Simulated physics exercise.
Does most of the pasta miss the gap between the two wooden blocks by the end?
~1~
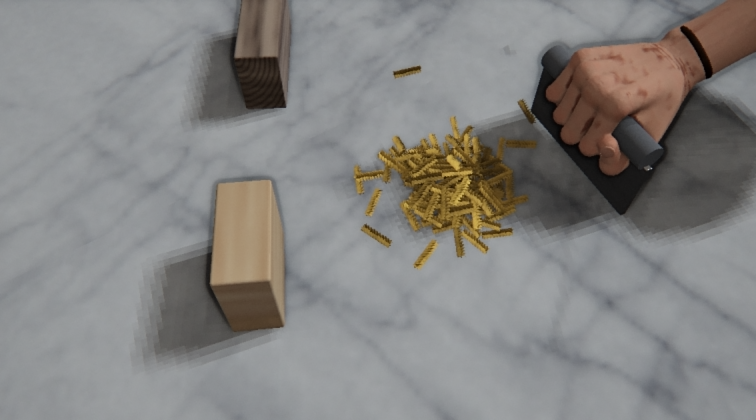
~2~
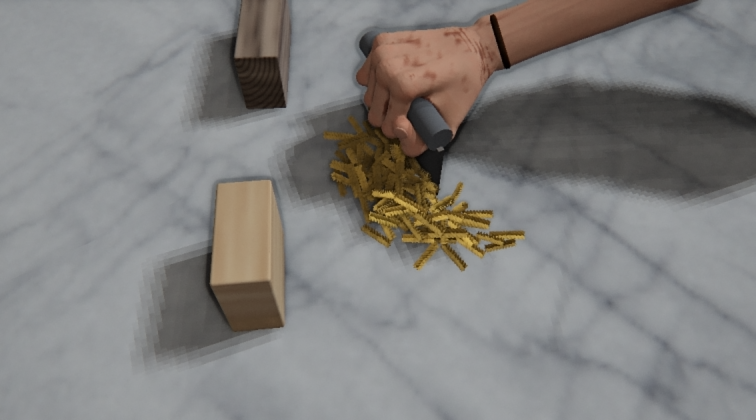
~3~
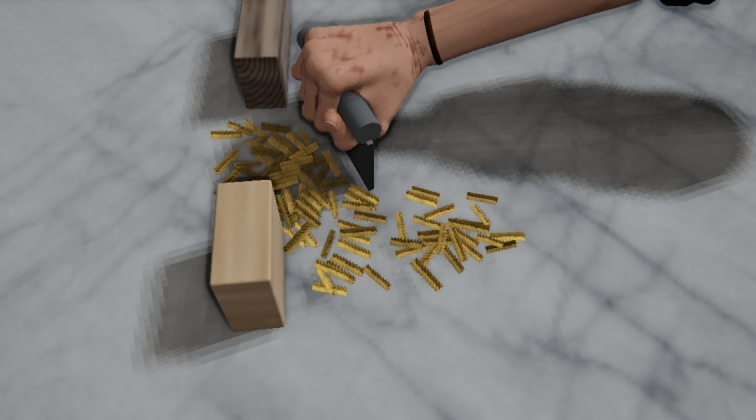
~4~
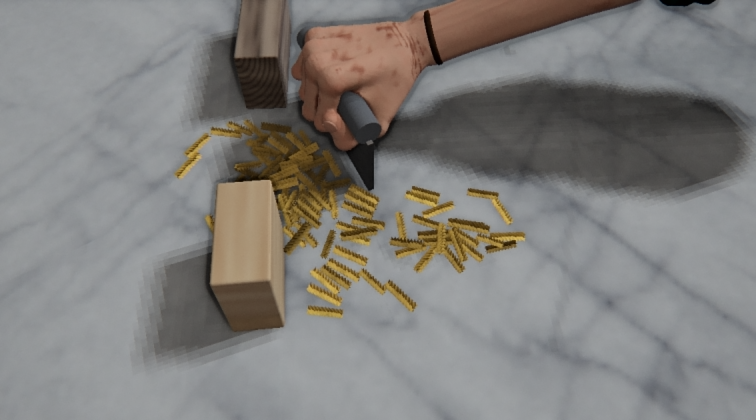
Yes, most of the pieces are still lying in front of the blocks when the scraper stops. Only a modest share ends up in the gap or through it.
